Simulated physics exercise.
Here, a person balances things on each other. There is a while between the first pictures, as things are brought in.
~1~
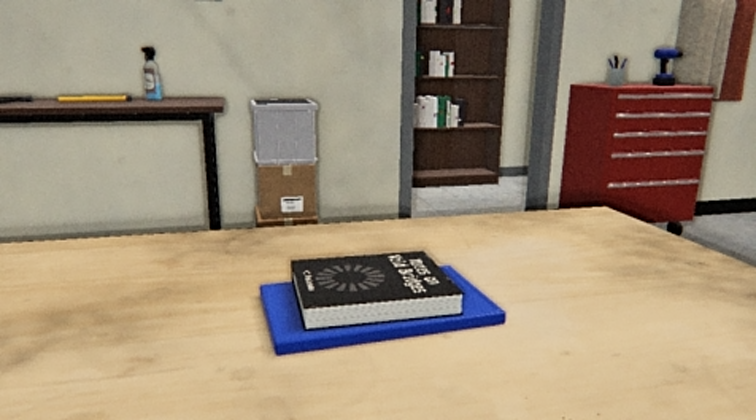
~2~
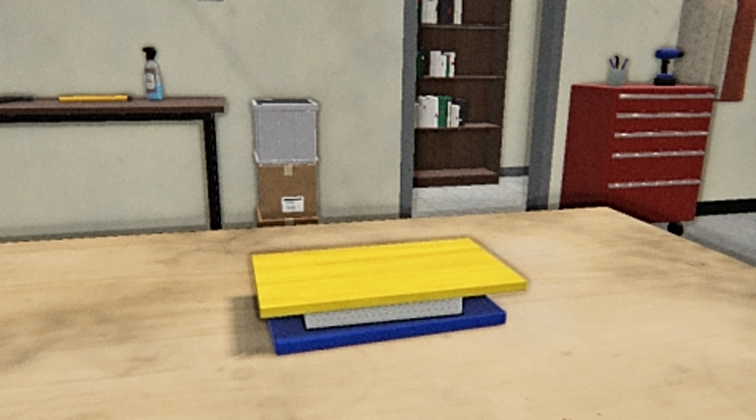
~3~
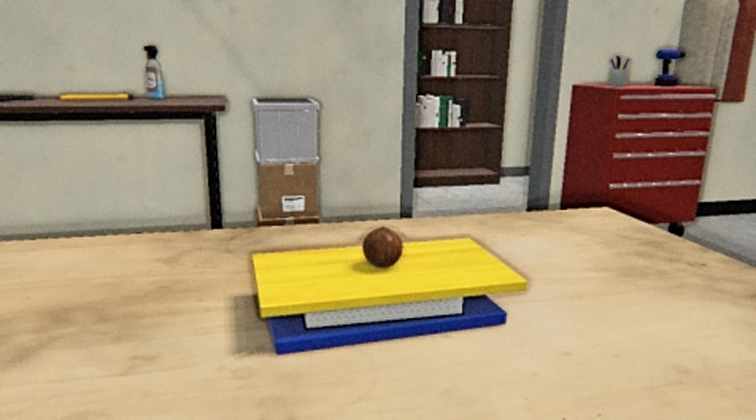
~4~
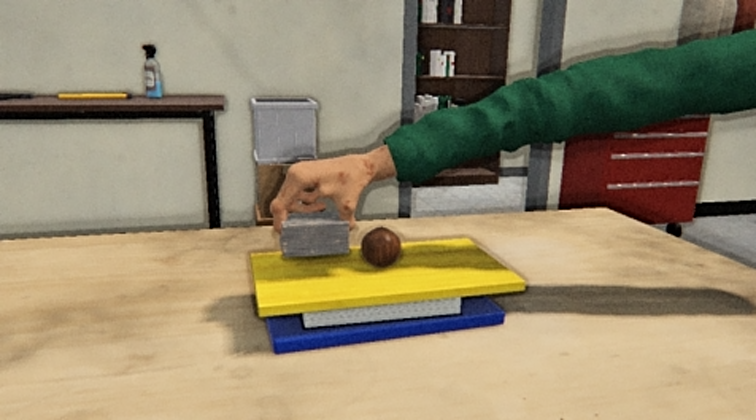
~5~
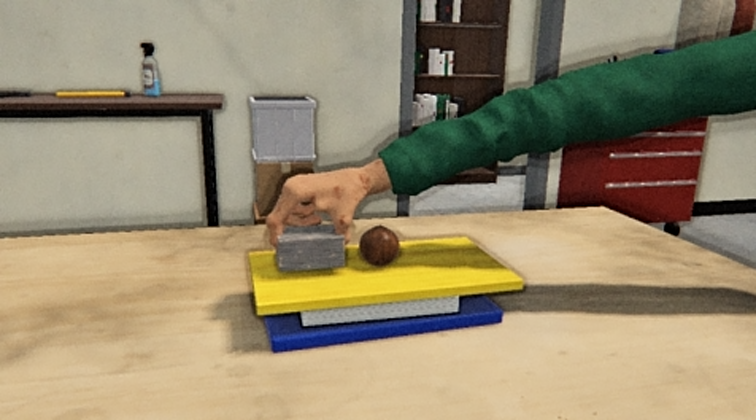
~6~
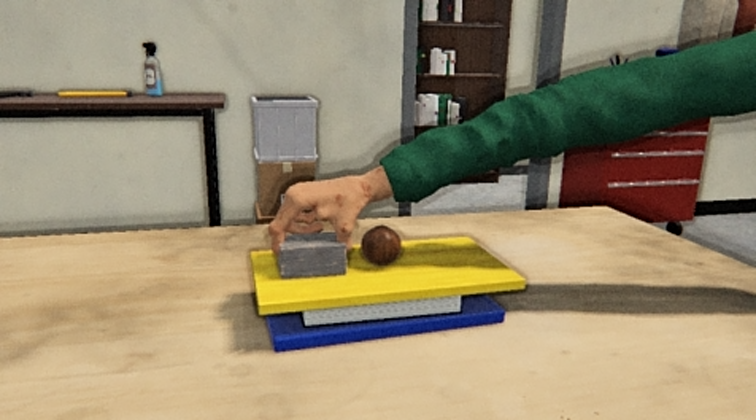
A yellow board appeared on top of a black book lying on a blue board, then a brown ball on that, and a green-sleeved arm lowered a grey block onto the yellow board's left side.
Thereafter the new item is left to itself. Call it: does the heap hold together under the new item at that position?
It holds together.
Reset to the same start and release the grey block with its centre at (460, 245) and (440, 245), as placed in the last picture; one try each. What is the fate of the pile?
Try one: Stable. Try two: Stable.
Then, 0.70 s after the last picture, nothing has stirred.
Then, 1.60 s after the last picture, grey block resting near (312, 256).
At rest, all 5 in place. Seen from the same camera at the end, grey block near (312, 257). The pile stays up.
